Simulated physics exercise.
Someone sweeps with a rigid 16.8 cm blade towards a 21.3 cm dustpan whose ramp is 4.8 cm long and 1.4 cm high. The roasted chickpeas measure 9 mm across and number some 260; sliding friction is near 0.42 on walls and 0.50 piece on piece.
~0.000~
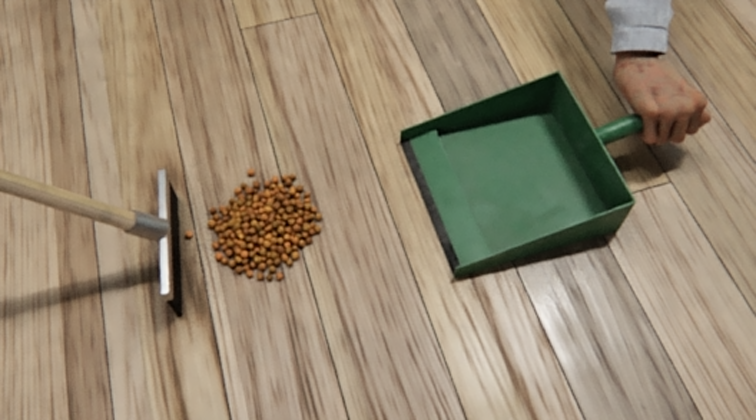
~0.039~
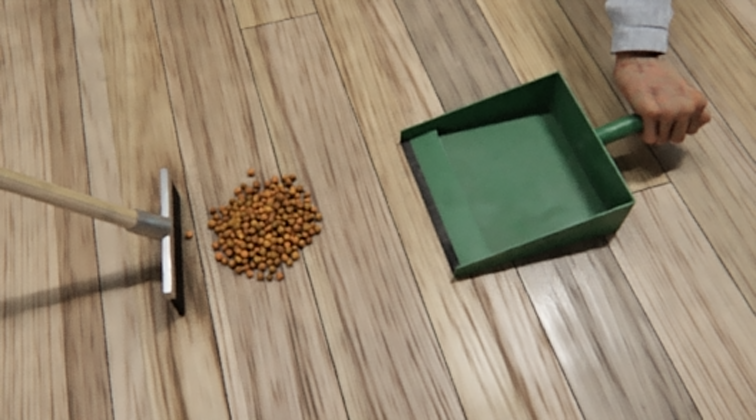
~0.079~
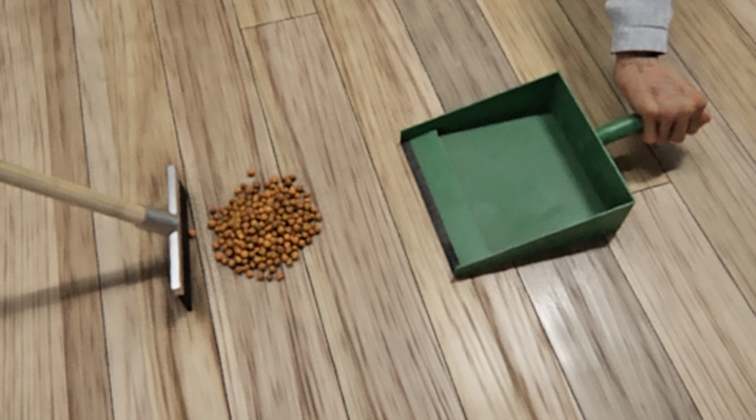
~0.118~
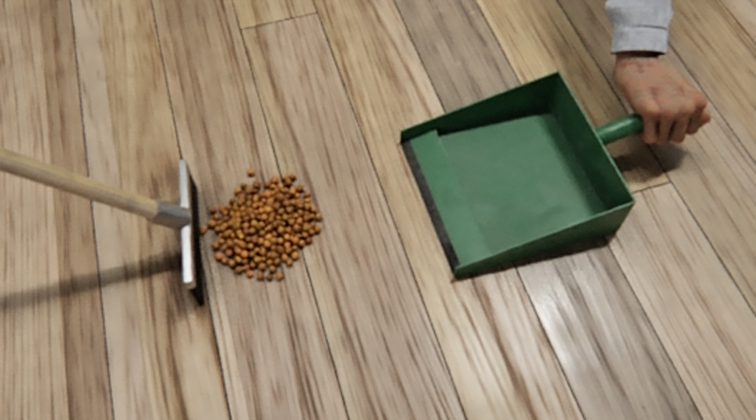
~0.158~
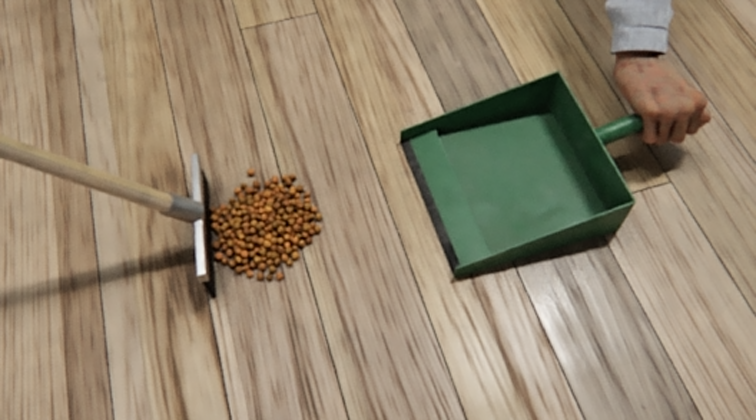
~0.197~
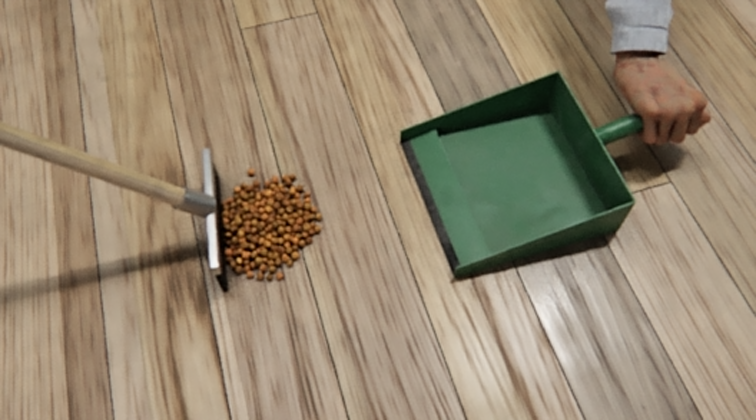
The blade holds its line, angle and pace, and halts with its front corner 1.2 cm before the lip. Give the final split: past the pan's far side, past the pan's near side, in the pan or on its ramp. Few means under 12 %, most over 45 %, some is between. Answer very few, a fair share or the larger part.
Far side a fair share, near side very few, pan a fair share.
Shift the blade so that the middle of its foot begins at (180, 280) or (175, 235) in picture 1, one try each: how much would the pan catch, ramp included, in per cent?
About 30 and 10 per cent.
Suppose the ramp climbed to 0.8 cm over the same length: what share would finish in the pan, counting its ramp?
Then about 25 per cent.
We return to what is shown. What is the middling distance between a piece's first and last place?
Some 20 cm.
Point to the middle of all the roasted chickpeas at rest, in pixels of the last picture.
Near (413, 177).
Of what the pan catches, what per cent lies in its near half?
Some 0 per cent.
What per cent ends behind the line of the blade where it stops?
About 30 per cent.
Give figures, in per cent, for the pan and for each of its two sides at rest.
Far side 25, near side 0, pan 20.
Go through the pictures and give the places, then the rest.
The first picture shows blade from (168, 295) to (164, 178), moved 0.0 cm, 0 of the pieces shifted so far; middle of the pieces at (265, 227); pan at (519, 181).
The second picture shows blade from (170, 294) to (167, 177), moved 0.3 cm, 0 of the pieces shifted so far; middle of the pieces at (265, 227).
The third picture shows blade from (178, 290) to (174, 173), moved 1.3 cm, 1 of the pieces shifted so far; middle of the pieces at (265, 227).
The fourth picture shows blade from (190, 283) to (185, 168), moved 2.7 cm, 1 of the pieces shifted so far; middle of the pieces at (265, 227).
The fifth picture shows blade from (203, 276) to (197, 162), moved 4.4 cm, 3 of the pieces shifted so far; middle of the pieces at (265, 227).
The sixth picture shows blade from (216, 270) to (208, 157), moved 5.9 cm, 56 of the pieces shifted so far; middle of the pieces at (268, 223); pan at (519, 181). The blade's pace is about 0.40 m/s, heading 15 degrees away from the viewer's side.
After 0.49 s, middle of the blade 15 cm from the lip; 0 % over the lip, far side 10 %, near side 0 %.
Then, at 0.69 s, middle of the blade 7 cm from the lip; 0 % over the lip, far side 20 %, near side 0 %.
After 1.01 s, middle of the blade 2 cm from the lip; 20 % over the lip, far side 25 %, near side 0 %.
By 1.3 s all is still; far side 25 %, near side 0 %, pan 20 %, in front of the lip or behind the blade 55 %.
